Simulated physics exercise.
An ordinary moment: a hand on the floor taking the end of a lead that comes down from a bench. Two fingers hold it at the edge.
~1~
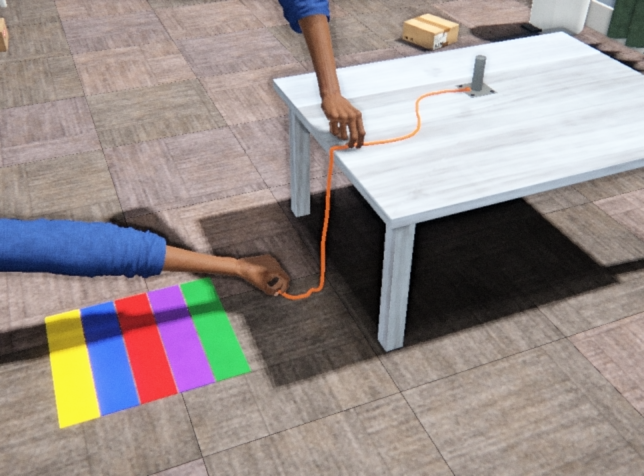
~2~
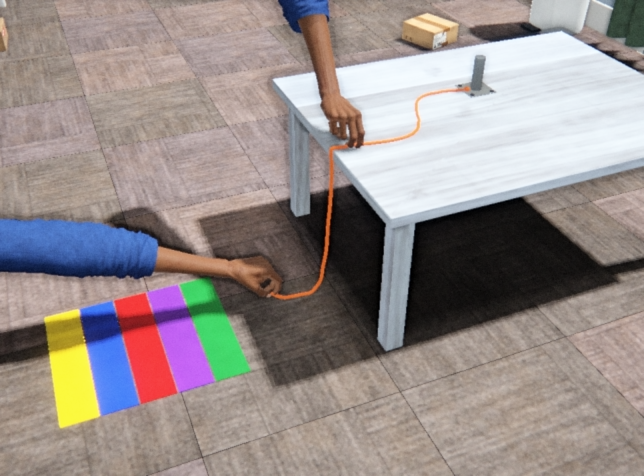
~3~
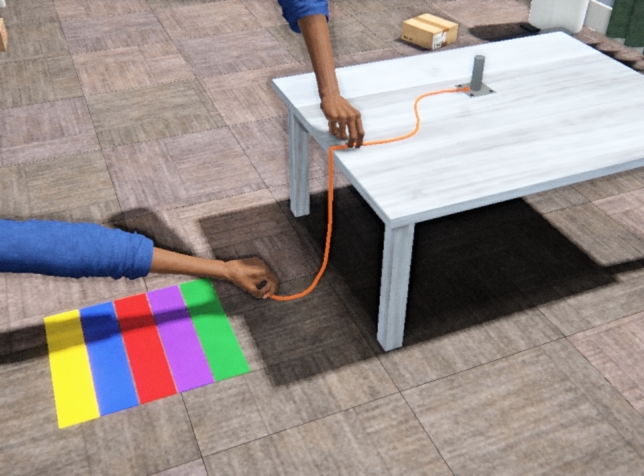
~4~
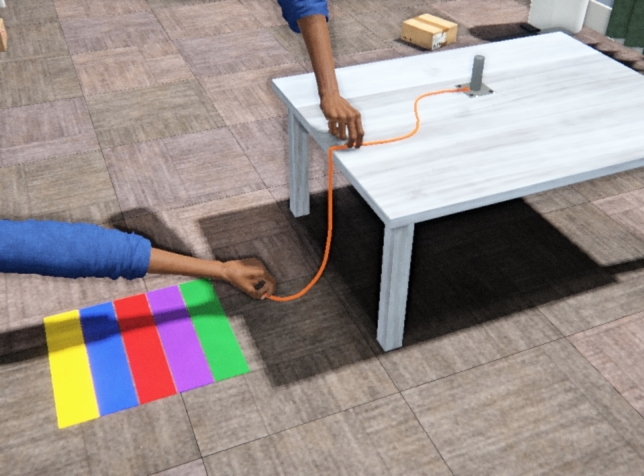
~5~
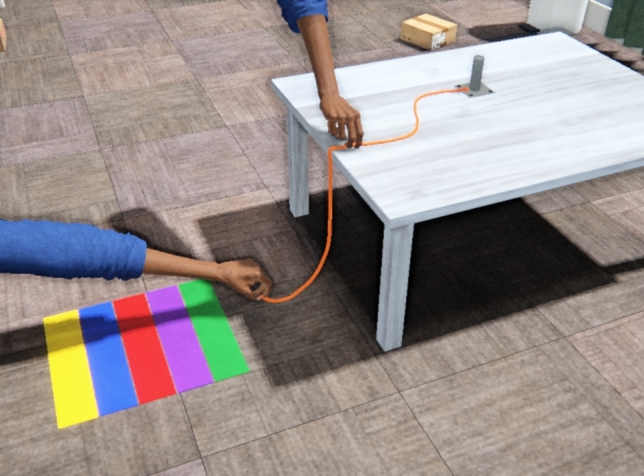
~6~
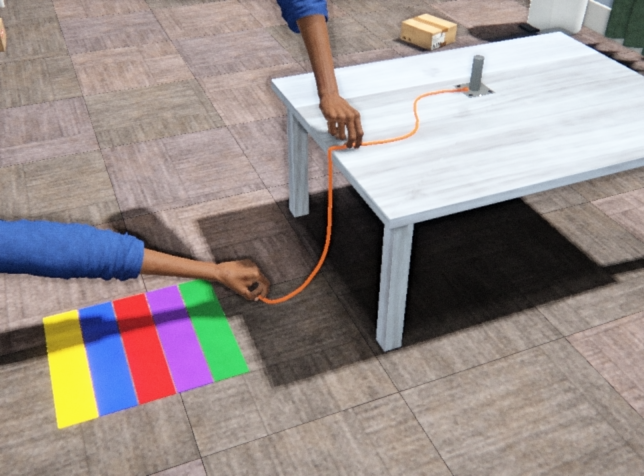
On a carpeted floor beside a pale table, a hand drew the end of an orange cord slightly left toward a strip of coloured bands, while another hand stayed at the table's edge.
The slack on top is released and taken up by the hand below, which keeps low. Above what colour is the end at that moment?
The end stops over the red strip.
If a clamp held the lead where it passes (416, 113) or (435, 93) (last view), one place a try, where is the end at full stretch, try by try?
About (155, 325) and (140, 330).
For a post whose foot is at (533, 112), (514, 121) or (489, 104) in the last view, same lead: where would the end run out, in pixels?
Near (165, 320), (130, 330) and (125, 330).
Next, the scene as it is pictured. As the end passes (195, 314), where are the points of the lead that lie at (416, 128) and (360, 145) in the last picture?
They go to (377, 124) and to (324, 149).
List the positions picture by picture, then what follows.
End (279, 292); green (226, 357); purple (191, 367); red (154, 378); blue (116, 389); yellow (76, 400), in the first picture.
End (272, 293); lead through (441, 92) (417, 115) (385, 142) (331, 168) (328, 228) (320, 281), in the second picture.
End (268, 294), in the third picture.
End (266, 295); lead through (440, 92) (417, 115) (384, 142) (331, 168) (330, 227) (314, 281), in the fourth picture.
End (261, 296), in the fifth picture.
End (259, 296); lead through (440, 92) (416, 115) (384, 142) (330, 168) (329, 227) (308, 281), in the sixth picture.
Early on, end near (195, 314); over green.
Midway, end near (159, 323); over purple.
At the end of the slack, end near (138, 329); over red. It gets as far as the red strip.
